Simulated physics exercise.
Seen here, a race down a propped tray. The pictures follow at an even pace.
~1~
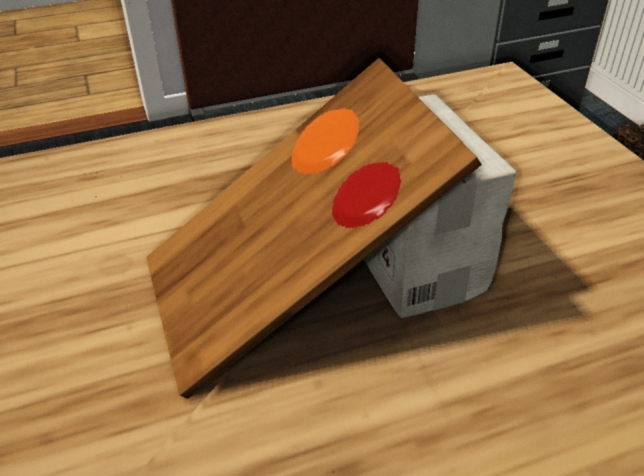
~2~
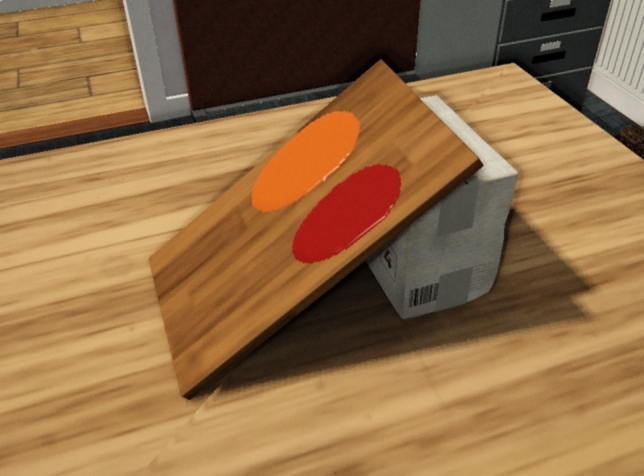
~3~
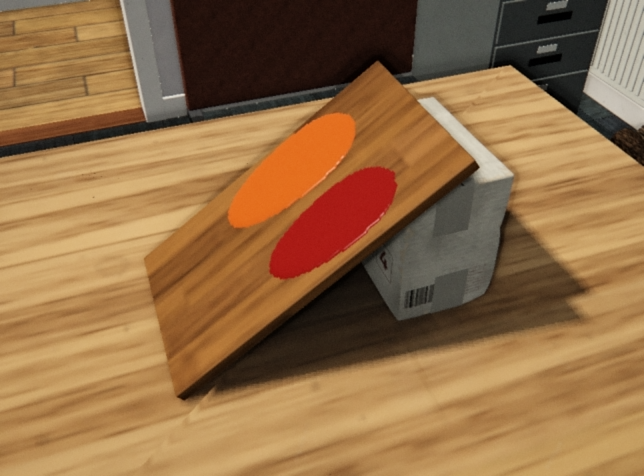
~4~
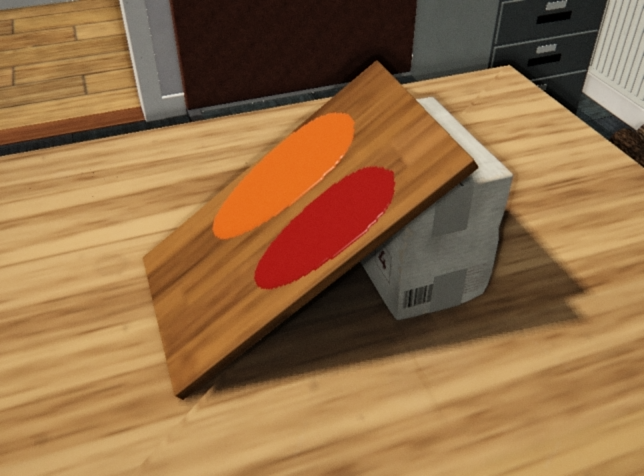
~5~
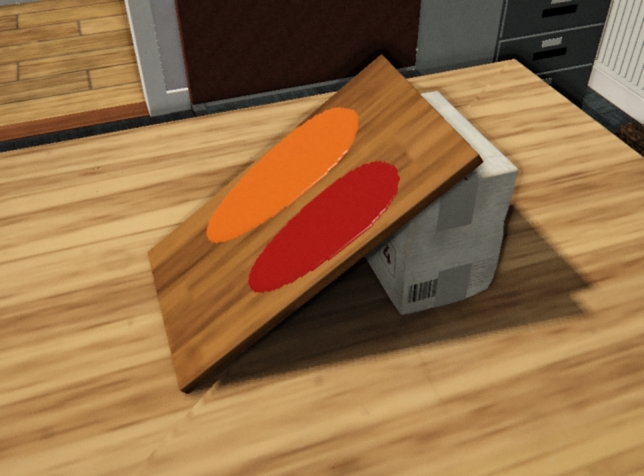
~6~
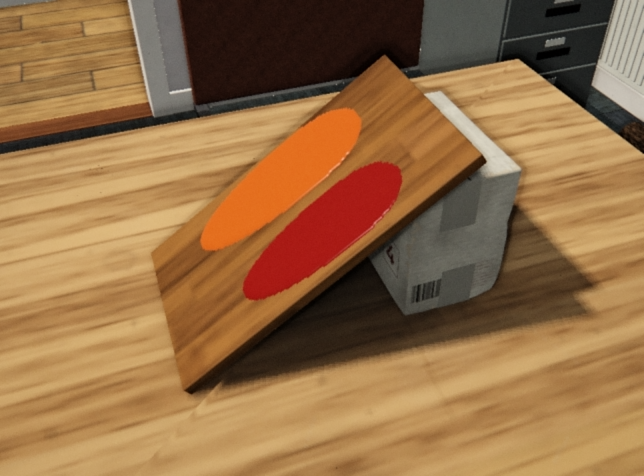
At first, a small orange blob and a small red blob sit side by side near the upper end of a wooden board propped against a box. Both spread quickly down the slope into long ovals, then creep lower more and more slowly, the orange on the left.
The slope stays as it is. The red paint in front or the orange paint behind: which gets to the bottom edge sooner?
The farther one gets there first.
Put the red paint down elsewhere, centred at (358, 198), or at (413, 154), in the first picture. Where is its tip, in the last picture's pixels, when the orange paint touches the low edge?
At about (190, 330), and at (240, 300).
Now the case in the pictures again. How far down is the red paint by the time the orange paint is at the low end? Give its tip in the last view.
Near (207, 322).
Next, the red paint is three quarters of the way down; the orange paint is close to the edge.
Finally, the red paint is close to the edge; the orange paint is at the low edge.
